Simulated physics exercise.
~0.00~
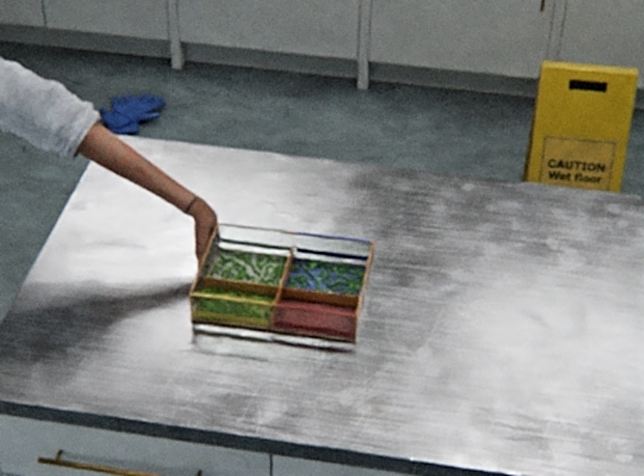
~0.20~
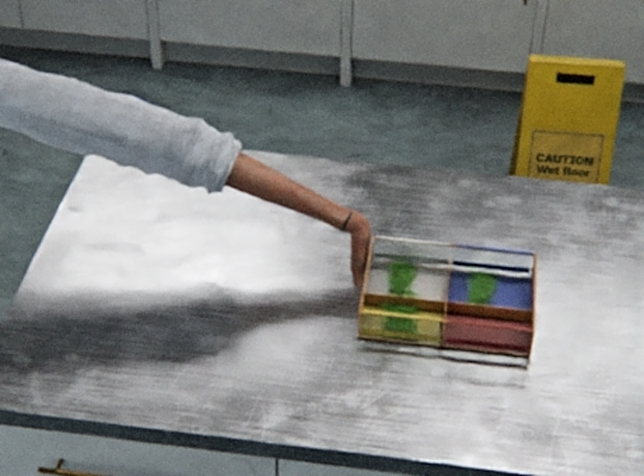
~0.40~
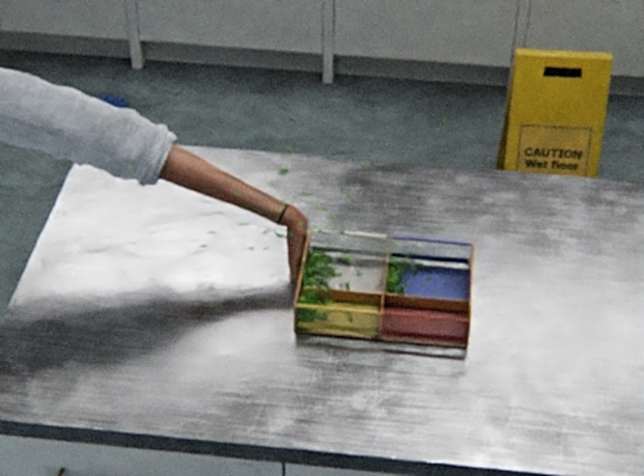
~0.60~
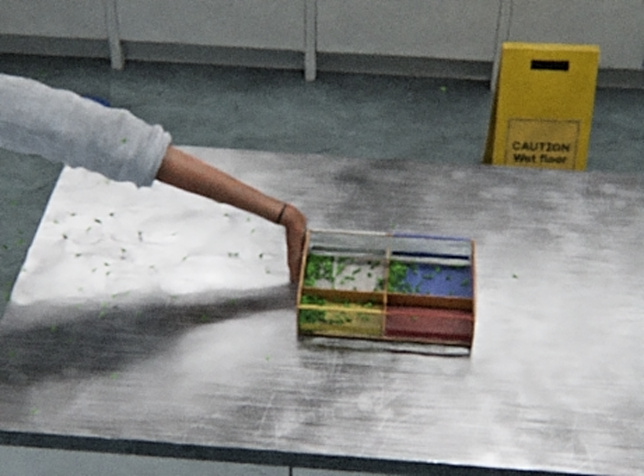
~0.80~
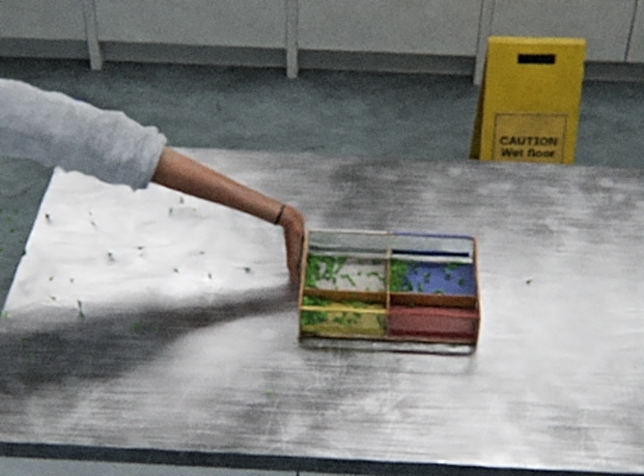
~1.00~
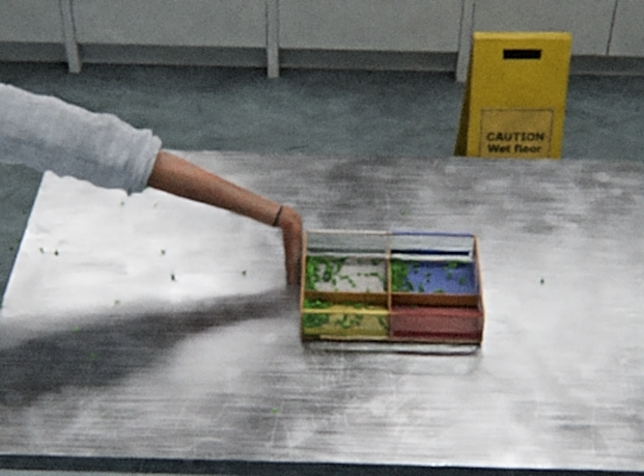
At the start, a hand in a pale sleeve holds a clear drawer tray on a shiny metal table, with green and bluish strands showing inside its coloured sections. The hand moves the tray to the right, and the green contents appear as clumps in the white, blue and yellow sections. It then pulls the tray back to the left, and small green pieces fly up and out. They scatter over the table, mostly on the left. The tray stays put as the view drifts slightly, ending with most pieces spread inside, the red section seemingly empty, and dark specks around it.
